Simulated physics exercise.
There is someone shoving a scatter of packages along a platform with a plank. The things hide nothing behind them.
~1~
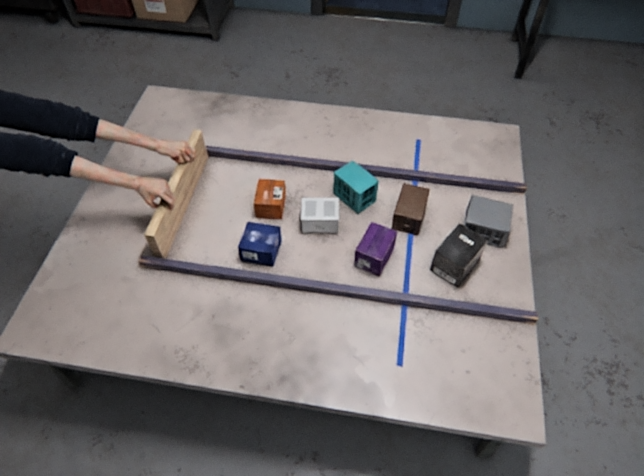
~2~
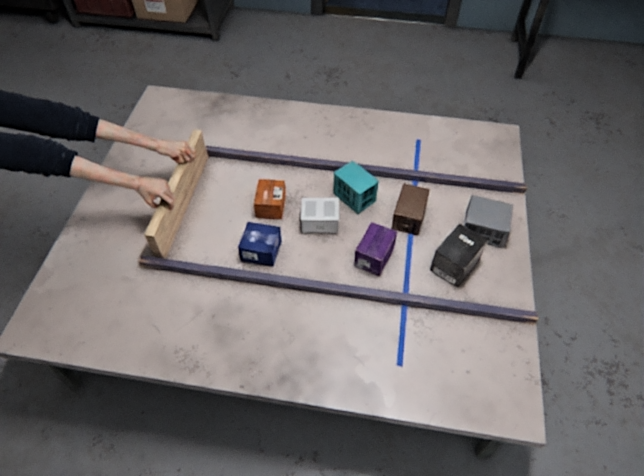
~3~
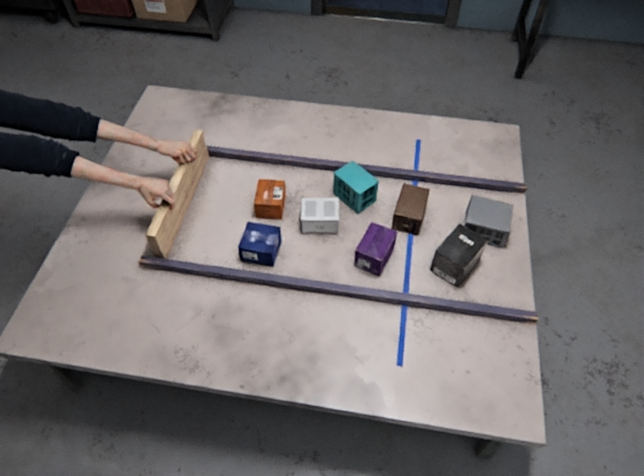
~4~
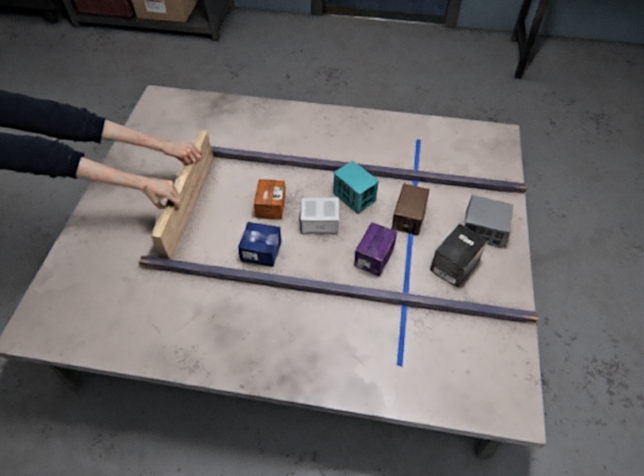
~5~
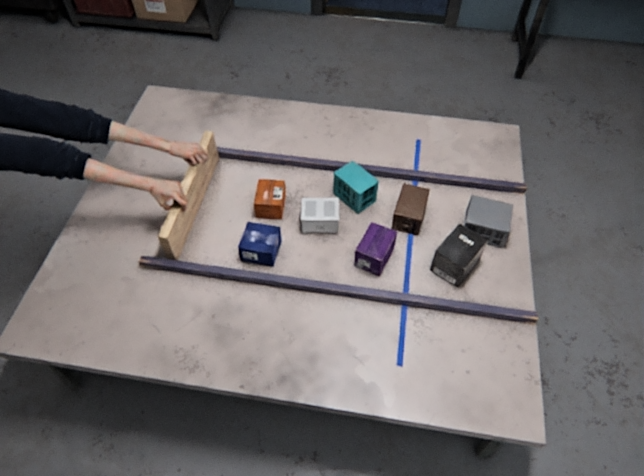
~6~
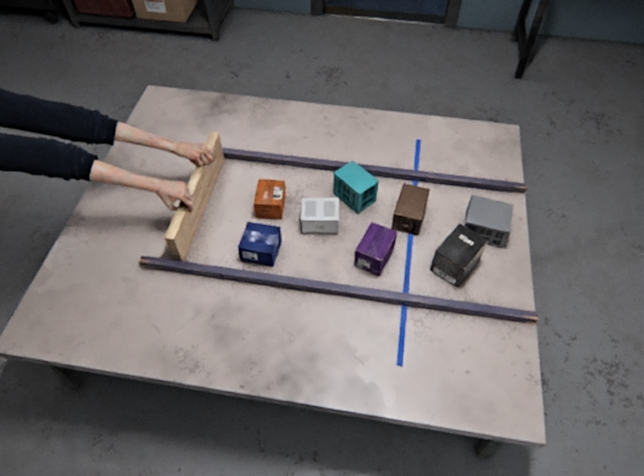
Hands sliding a wooden plank slowly rightward between two rails on a table, toward scattered coloured boxes that stay still.
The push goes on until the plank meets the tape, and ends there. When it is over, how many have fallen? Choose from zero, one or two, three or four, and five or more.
When it is over, zero have fallen.
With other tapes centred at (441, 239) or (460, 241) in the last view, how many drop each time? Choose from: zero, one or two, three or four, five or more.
Going by the order asked, it's 1 or 2 and then one to two.
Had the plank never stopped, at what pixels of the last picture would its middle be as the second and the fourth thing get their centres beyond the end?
It sits near (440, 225), and then near (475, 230).
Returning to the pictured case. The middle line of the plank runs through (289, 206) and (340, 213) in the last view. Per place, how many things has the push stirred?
3, then 6.
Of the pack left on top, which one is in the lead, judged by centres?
Answer: The grey crate.
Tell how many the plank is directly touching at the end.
3 are in contact with it.
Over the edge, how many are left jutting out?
Expected count: 1.
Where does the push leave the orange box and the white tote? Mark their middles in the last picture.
Same order as the question: First (426, 220), second (459, 237).
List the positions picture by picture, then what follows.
Grey crate (487, 221); black box (458, 255); brown crate (411, 209); plank (180, 192); tape (411, 235), in the first frame.
Black box (458, 255); orange box (270, 199), in the second frame.
Brown crate (411, 209); purple parcel (376, 249), in the third frame.
Grey crate (487, 221); blue box (261, 244), in the fourth frame.
Black box (458, 255); plank (192, 193), in the fifth frame.
Grey crate (487, 221); black box (458, 255); brown crate (411, 209); plank (198, 194); tape (411, 235), in the sixth frame.
Soon after, none off yet; grey crate at rest near (487, 221); black box at rest near (458, 255); brown crate at rest near (411, 209).
At rest, the number that fall off is zero.
